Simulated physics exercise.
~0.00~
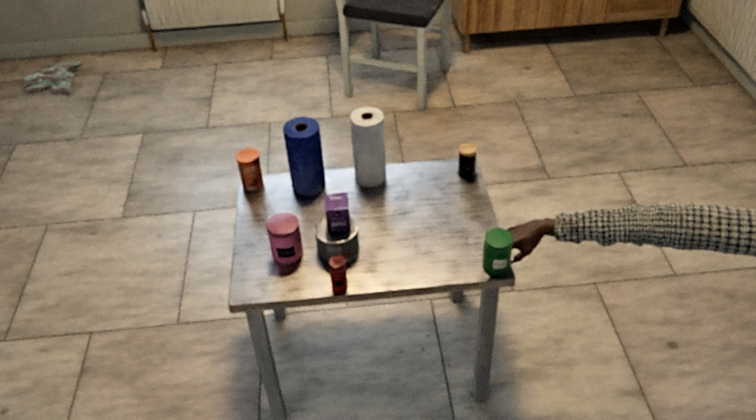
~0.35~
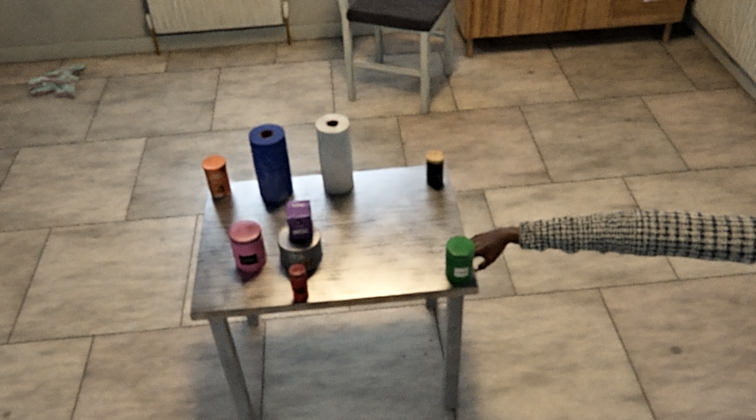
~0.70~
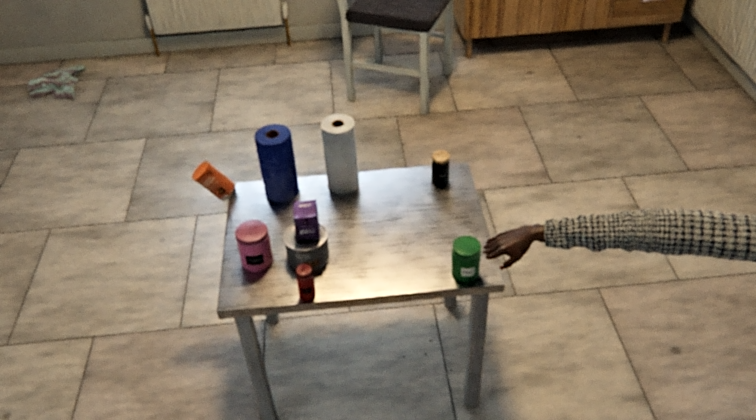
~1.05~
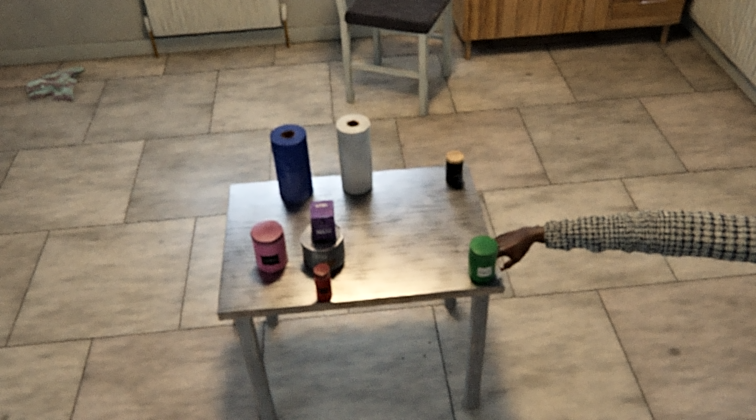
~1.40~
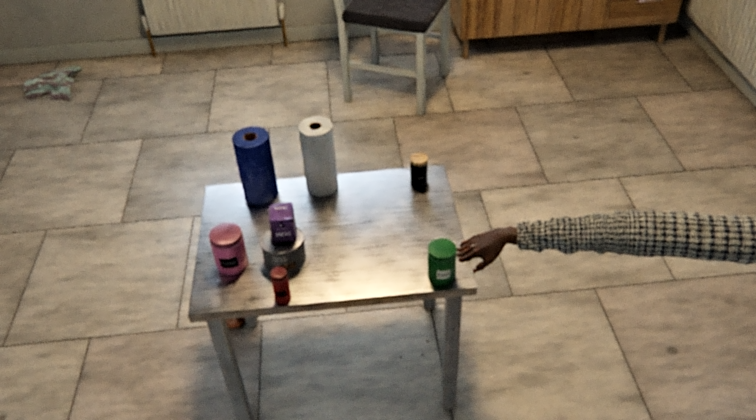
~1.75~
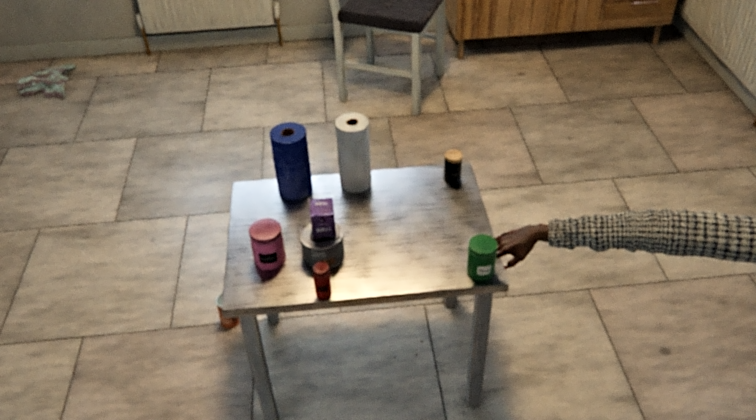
A hand jolts the small table left and right, and an orange tin topples off.
